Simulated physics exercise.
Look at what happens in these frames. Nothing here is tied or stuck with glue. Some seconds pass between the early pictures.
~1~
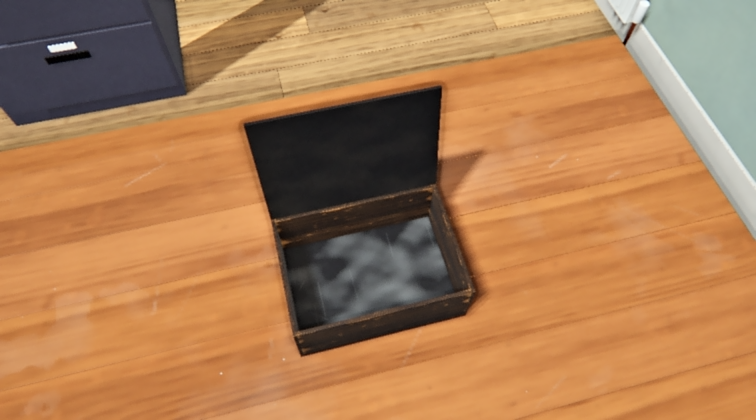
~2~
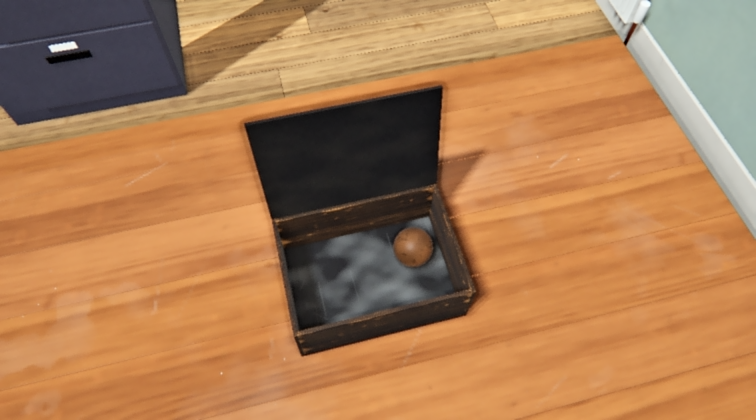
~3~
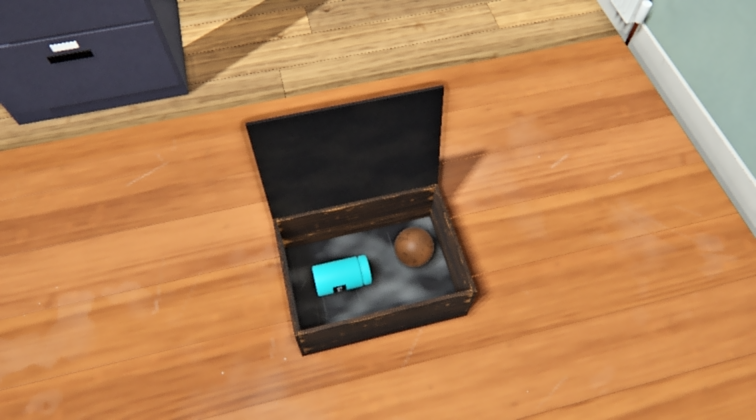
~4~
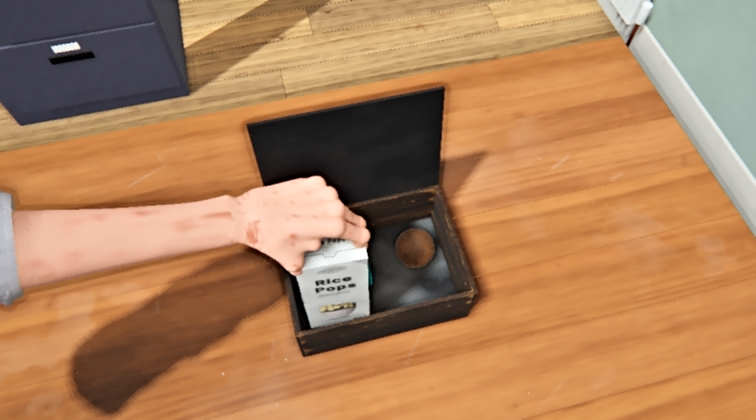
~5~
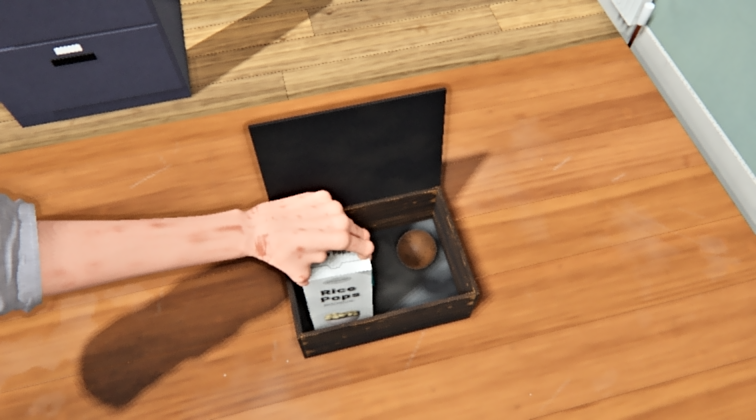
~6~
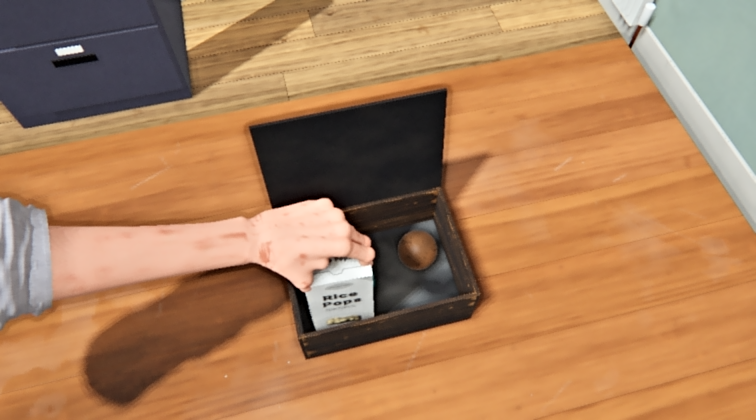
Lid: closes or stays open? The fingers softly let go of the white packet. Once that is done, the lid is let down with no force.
The box is going to remain unclosed.
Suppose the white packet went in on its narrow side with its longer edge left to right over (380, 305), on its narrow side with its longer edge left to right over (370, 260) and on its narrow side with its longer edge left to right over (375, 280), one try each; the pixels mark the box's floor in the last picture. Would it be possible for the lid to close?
Well, the first try leaves the lid lying shut, the second leaves it lying shut, and the third leaves it lying shut.
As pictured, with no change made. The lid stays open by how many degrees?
Angle above rim: About 45°.
Then, 1.30 s after the last picture, lid 82° above the rim.
Then, 1.60 s after the last picture, lid 57° above the rim.
At rest, lid 43° above the rim; all 3 in place. Seen from the same camera at the end, white packet near (340, 297).
